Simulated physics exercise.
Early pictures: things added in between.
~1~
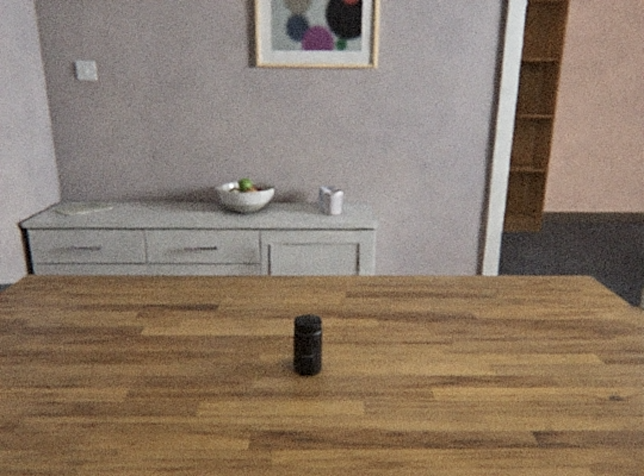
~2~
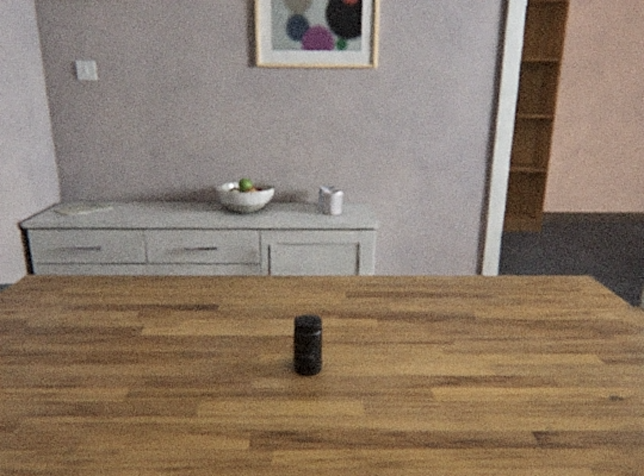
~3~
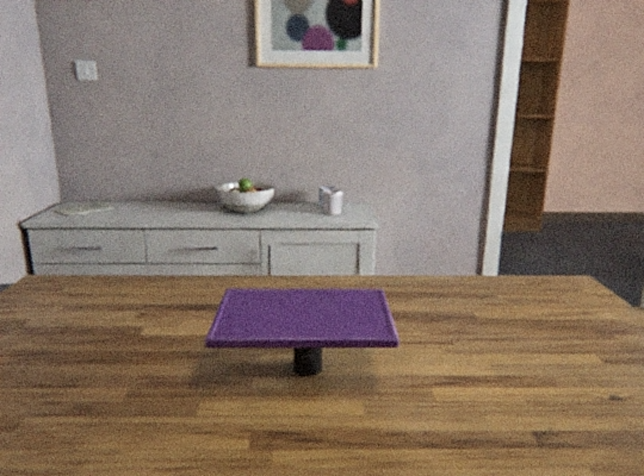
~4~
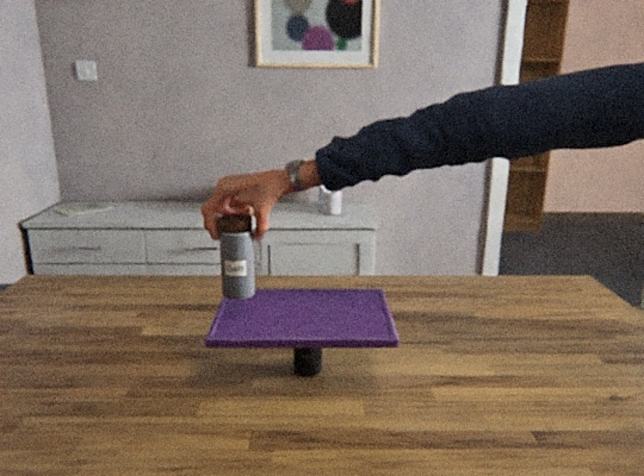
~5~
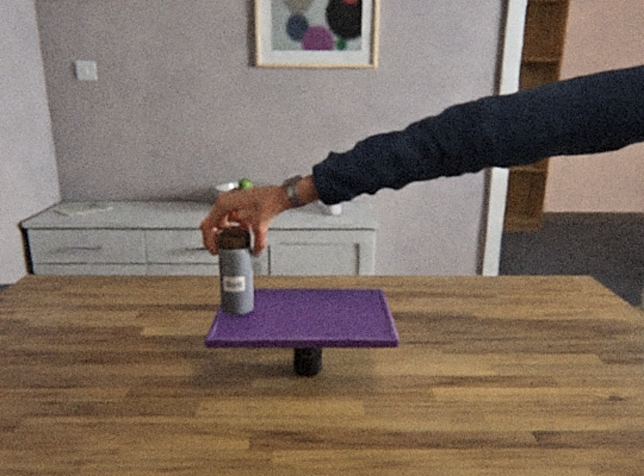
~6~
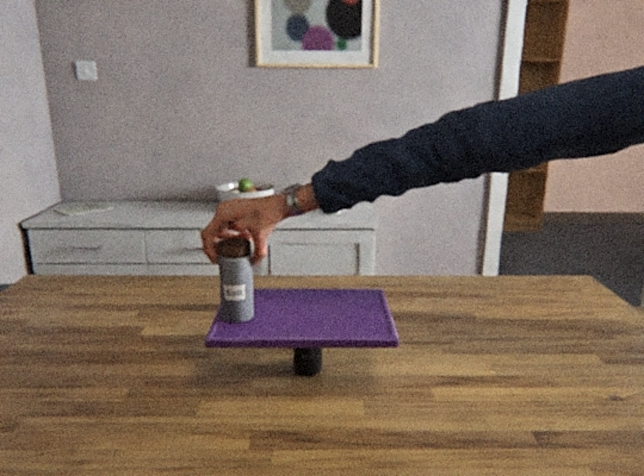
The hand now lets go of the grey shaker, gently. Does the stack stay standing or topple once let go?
It topples.
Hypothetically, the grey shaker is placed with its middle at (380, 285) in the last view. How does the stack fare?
Outcome: Collapse.
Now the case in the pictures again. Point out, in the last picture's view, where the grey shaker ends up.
Look near (115, 364) in the final picture.
Then, 0.40 s past the last view, grey shaker now fallen; purple lid rocked 44° from its first pose.
Then, 0.50 s past the last view, purple lid rocked 38° from its first pose.
Then, 0.80 s past the last view, purple lid now fallen.
Finally, fallen, grey shaker and purple lid; black shaker still in place. Final places as the last picture's camera would see them, grey shaker near (116, 364). The stack gives way.
